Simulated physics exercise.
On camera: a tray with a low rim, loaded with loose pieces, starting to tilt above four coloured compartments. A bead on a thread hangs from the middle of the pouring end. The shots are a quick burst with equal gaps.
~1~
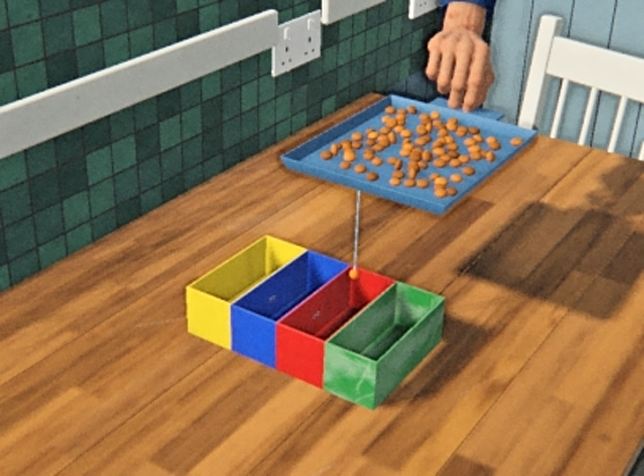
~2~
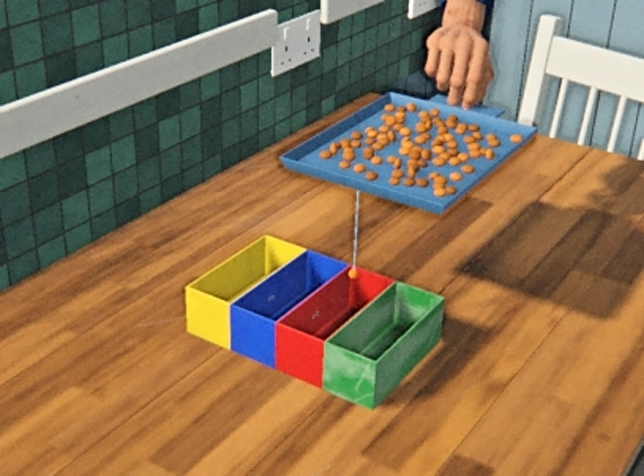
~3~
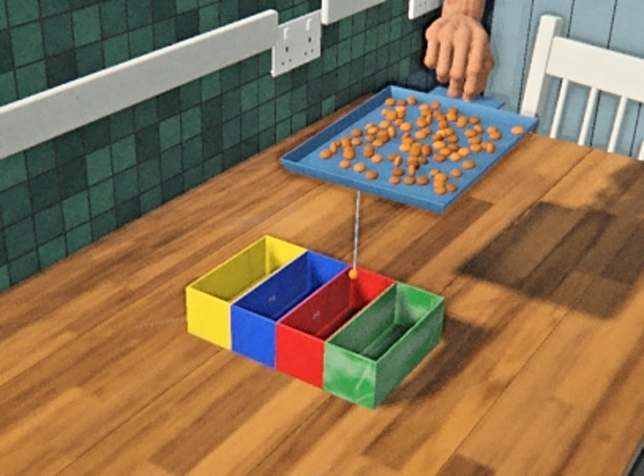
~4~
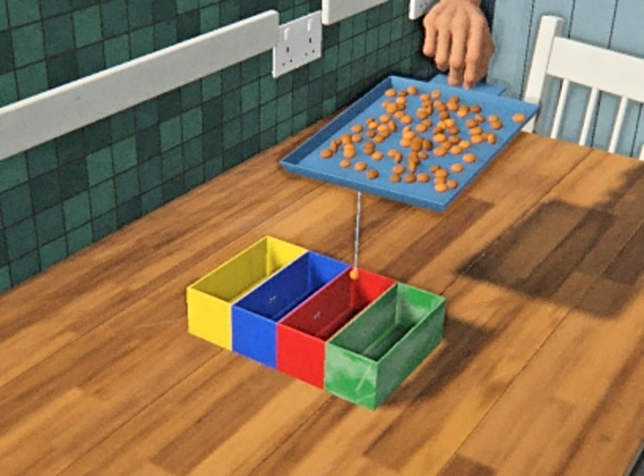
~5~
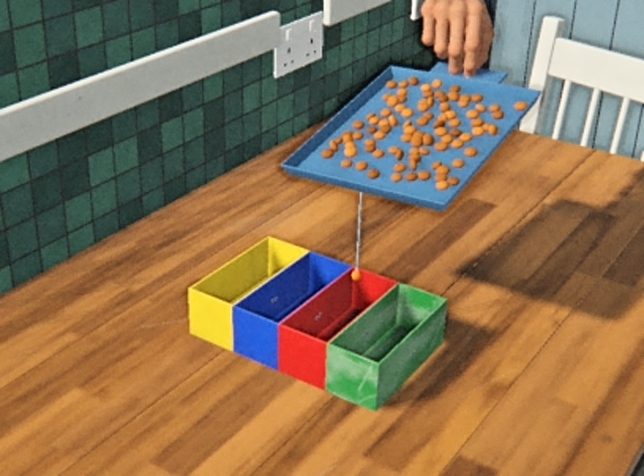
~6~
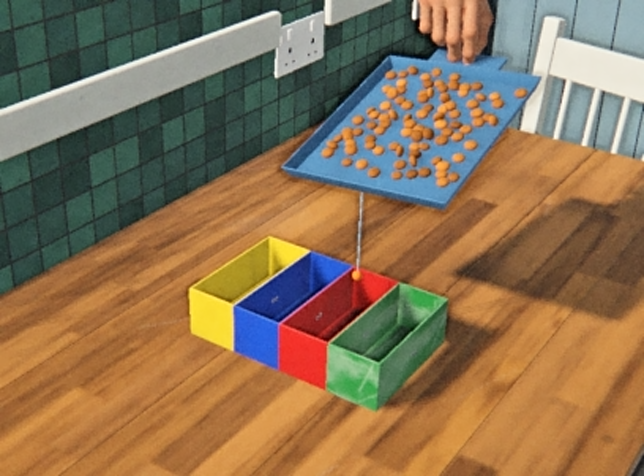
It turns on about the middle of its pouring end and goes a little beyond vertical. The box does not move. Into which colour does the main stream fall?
The blue one ends fullest.
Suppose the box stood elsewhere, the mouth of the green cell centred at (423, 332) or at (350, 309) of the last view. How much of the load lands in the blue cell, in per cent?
First some 30, then 40 per cent.
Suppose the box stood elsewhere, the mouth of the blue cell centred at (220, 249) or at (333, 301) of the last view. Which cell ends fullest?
At the first place the cell in green, at the second the cell in yellow.
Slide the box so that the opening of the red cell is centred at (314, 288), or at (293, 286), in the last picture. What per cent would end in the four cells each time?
In turn 100 and 90 in a hundred.
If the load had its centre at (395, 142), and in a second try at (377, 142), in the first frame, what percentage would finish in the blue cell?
First some 50, then 50 per cent.
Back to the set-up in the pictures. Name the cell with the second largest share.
Second comes that yellow cell.
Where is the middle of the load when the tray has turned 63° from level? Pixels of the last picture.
Near (320, 182).
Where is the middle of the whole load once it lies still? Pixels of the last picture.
At about (289, 326).
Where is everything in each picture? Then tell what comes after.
Corners of the pouring end at (288, 156) and (442, 203), level; middle of the load at (409, 147), bits of cat kibble; bead on its thread at (355, 274); yellow cell at (209, 314); blue cell at (254, 332); red cell at (300, 351); green cell at (350, 372), in the first frame.
Corners of the pouring end at (287, 157) and (441, 202), level; middle of the load at (409, 146), in the second frame.
Corners of the pouring end at (287, 158) and (441, 201), tipped barely, lowest at the left corner; middle of the load at (409, 142), in the third frame.
Corners of the pouring end at (287, 161) and (442, 200), tipped a little, lowest at the left corner; middle of the load at (410, 136), in the fourth frame.
Corners of the pouring end at (288, 163) and (442, 200), tipped a little, lowest at the left corner; middle of the load at (410, 130), in the fifth frame.
Corners of the pouring end at (289, 165) and (442, 199), tipped clearly, lowest at the left corner; middle of the load at (410, 124); yellow cell at (212, 315); blue cell at (256, 333); red cell at (303, 352); green cell at (353, 373), in the sixth frame.
Soon, tray tipped steeply; about two thirds on the tray; a stray few in the blue cell; a stray few in the red cell; a stray few in the yellow cell; about a quarter falling or outside the box.
A while on, tray tipped past a quarter turn; a stray few on the tray; about half in the blue cell; about a quarter in the yellow cell; about a quarter in the red cell; a small part in the green cell; a stray few falling or outside the box.
Towards the end, tray tipped past a quarter turn; about half in the blue cell; about a third in the yellow cell; about a quarter in the red cell; a small part in the green cell.
Finally, tray tipped past a quarter turn; about half in the blue cell; about a third in the yellow cell; about a quarter in the red cell; a small part in the green cell.
